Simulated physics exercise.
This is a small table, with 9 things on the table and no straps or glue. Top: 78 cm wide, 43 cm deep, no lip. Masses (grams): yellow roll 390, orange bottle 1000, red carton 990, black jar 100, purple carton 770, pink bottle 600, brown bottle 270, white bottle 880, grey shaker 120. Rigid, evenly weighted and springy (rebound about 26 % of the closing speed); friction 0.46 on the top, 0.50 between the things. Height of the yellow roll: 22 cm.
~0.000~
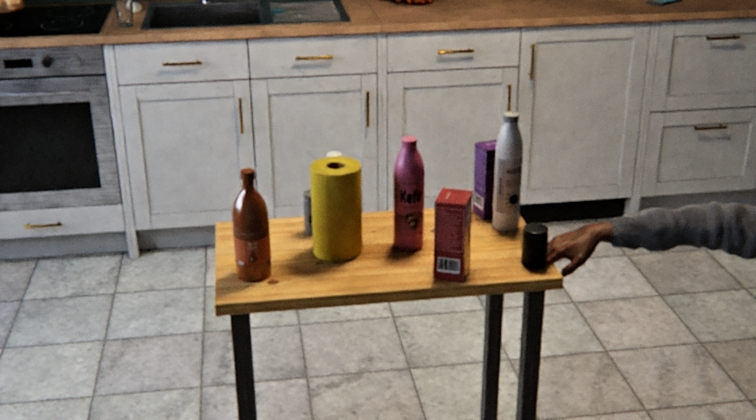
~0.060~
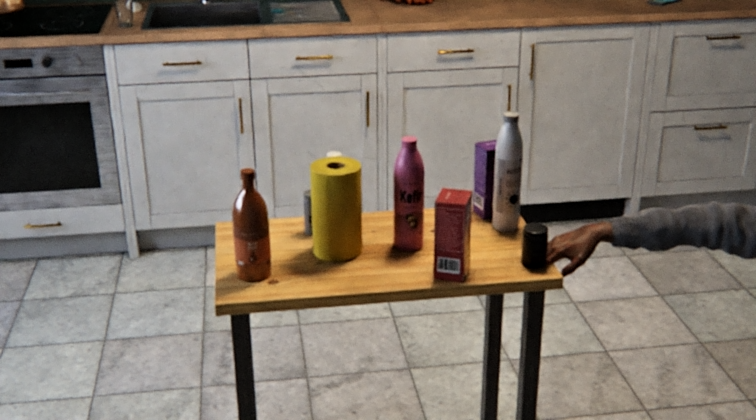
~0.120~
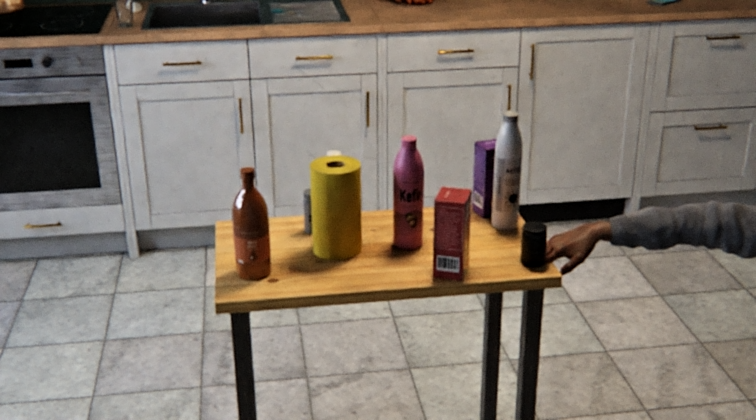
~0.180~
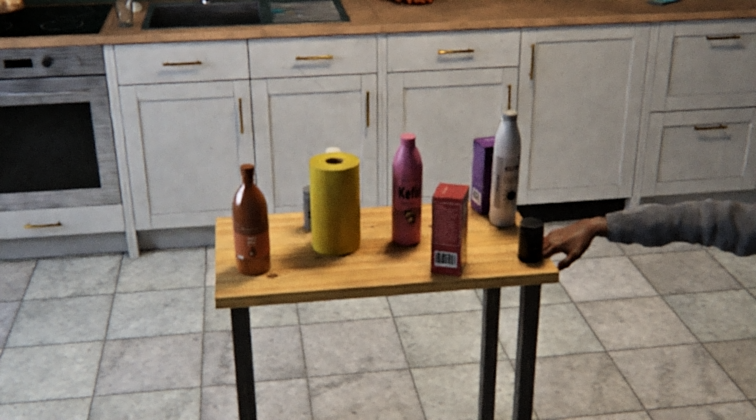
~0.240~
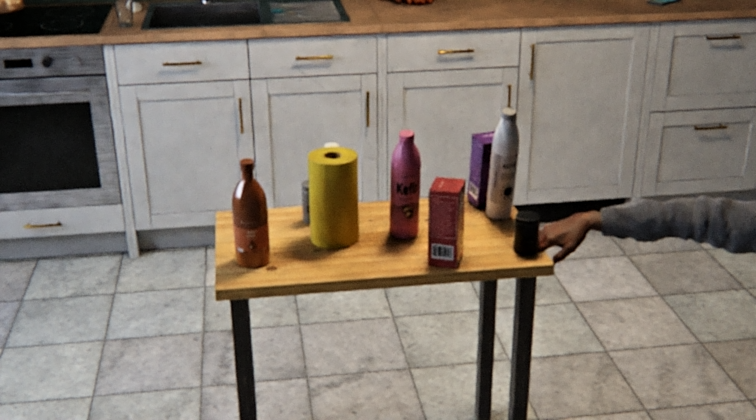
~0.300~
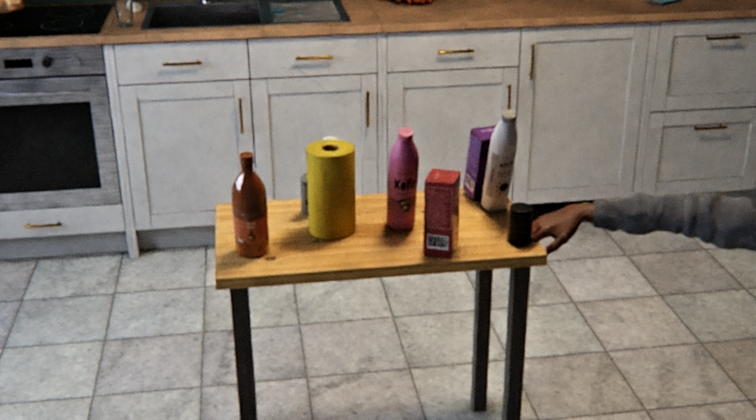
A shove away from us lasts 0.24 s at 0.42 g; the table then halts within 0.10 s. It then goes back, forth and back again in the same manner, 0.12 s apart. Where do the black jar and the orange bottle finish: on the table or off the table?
The black jar stays on the table and the orange bottle stays on the table.
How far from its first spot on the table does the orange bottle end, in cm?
Some 24 cm.
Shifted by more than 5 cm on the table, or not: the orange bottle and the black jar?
The orange bottle gets shifted; the black jar keeps its place.
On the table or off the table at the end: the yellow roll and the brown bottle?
The yellow roll is still on the table; the brown bottle finishes off the table.
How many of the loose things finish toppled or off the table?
That comes to 7.
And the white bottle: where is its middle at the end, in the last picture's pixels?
At about (412, 277).
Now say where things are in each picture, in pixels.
Black jar (535, 245); orange bottle (251, 223), in the first frame.
Purple carton (495, 179); pink bottle (409, 193), in the second frame.
Table 1 cm from its start; white bottle (508, 171), in the third frame.
Table 3 cm from its start; white bottle (506, 168) leaning 4°, in the fourth frame.
Table 7 cm from its start; white bottle (504, 164) leaning 10°; red carton (446, 223), in the fifth frame.
Table 12 cm from its start; black jar (520, 224); orange bottle (250, 203) leaning 6°, in the sixth frame.
After 0.60 s, table 15 cm from its start; purple carton, brown bottle and grey shaker now off the table; orange bottle leaning 67° near (248, 189); black jar slid 6 cm near (510, 209).
After 1.00 s, orange bottle on its side near (250, 217); pink bottle on its side; white bottle leaning 52°.
After 1.30 s, table 17 cm from its start; red carton and white bottle now off the table; orange bottle on its side near (248, 189); black jar slid 2 cm near (513, 212).
After 1.70 s, table 2 cm from its start; pink bottle now off the table; orange bottle on its side near (249, 206); black jar slid 6 cm near (525, 231).
At rest (2.4 s), off the table, red carton, purple carton, pink bottle, brown bottle, white bottle and grey shaker; tipped over on the table, orange bottle; the other 2 in place, give or take 5 cm. In the last view, black jar near (534, 245), orange bottle near (250, 218).
